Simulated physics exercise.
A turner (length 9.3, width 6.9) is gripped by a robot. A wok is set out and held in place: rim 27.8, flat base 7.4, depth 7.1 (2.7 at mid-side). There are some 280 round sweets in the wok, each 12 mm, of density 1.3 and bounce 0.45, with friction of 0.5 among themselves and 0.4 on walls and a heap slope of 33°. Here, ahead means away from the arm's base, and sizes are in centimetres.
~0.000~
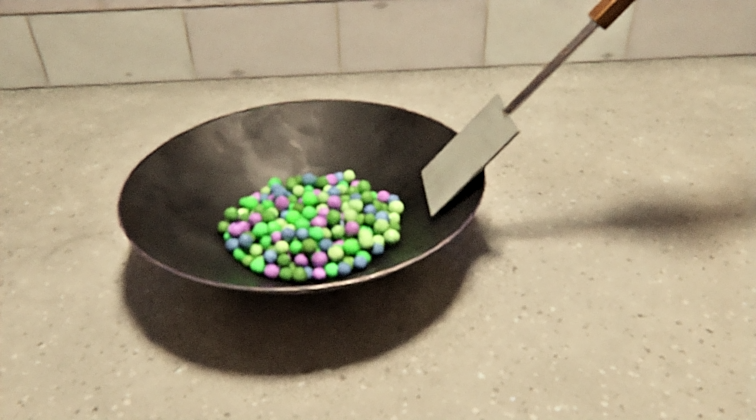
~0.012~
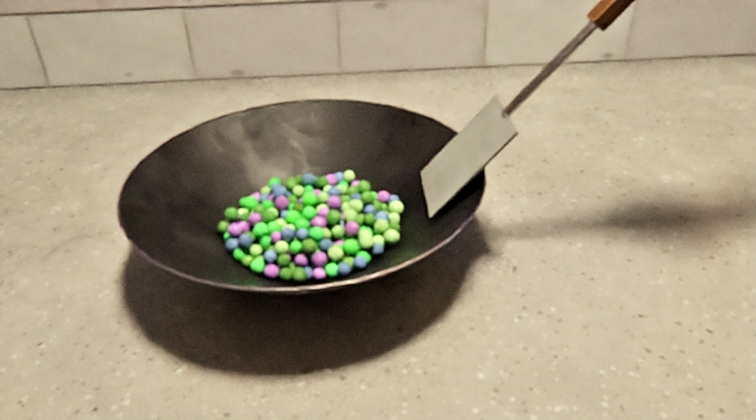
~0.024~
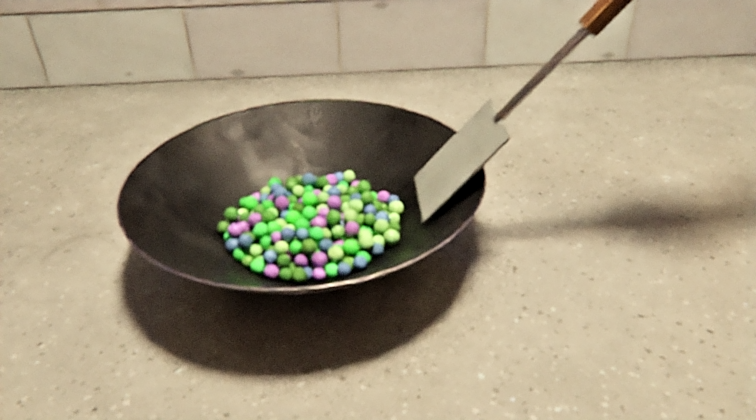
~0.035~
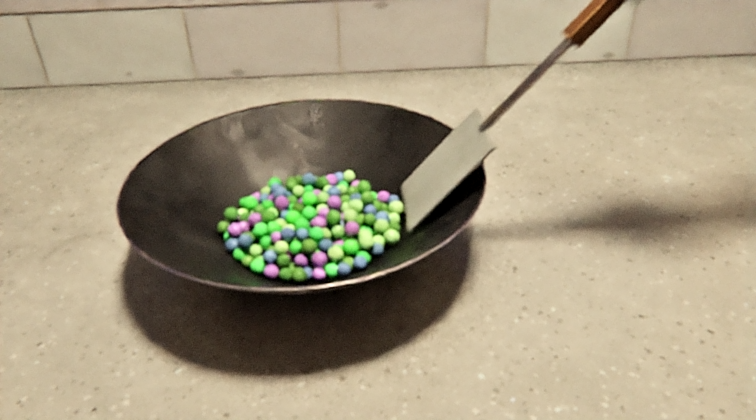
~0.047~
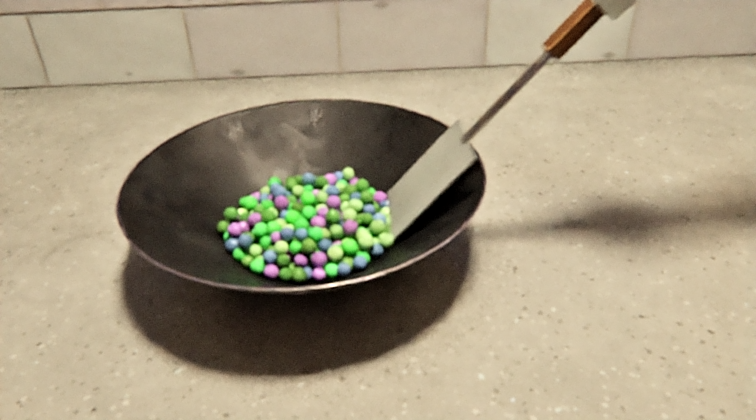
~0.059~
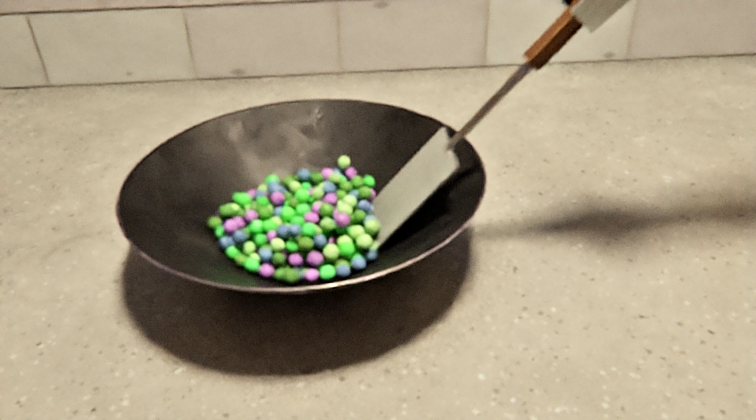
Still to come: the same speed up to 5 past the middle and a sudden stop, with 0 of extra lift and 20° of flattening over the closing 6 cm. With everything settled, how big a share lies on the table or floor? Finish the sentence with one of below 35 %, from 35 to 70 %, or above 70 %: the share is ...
The share is below 35 %.
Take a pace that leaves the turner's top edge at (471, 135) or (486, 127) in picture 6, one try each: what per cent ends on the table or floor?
Try one roughly 0 per cent; try two roughly 0 per cent.
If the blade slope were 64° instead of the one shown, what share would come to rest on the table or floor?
Some 15 in a hundred.
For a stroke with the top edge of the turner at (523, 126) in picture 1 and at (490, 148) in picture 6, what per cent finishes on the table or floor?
It comes to something like 0 %, give or take.
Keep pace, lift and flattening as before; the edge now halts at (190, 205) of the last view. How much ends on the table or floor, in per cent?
My guess is roughly 50 percent.
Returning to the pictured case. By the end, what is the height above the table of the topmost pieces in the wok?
Roughly 7.0 centimetres.
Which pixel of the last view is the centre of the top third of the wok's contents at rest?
I'd say around pixel (199, 203).
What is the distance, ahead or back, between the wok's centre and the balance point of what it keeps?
Offset: About 5.0 cm, ahead.
After 0.09 s, sloping 49°, highest piece 6 above the table; 280 in the wok.
After 0.12 s, sloping 42°, highest piece 8 above the table; 280 in the wok.
After 0.33 s, sloping 29°, highest piece 8 above the table; 250 in the wok, 27 on the table or floor, 3 on the blade or in flight.
After 1.38 s, sloping 29°, highest piece 7 above the table; 250 in the wok, 30 on the table or floor.
At rest, 250 in the wok, 30 on the table or floor. That is 11 % on the table or floor.
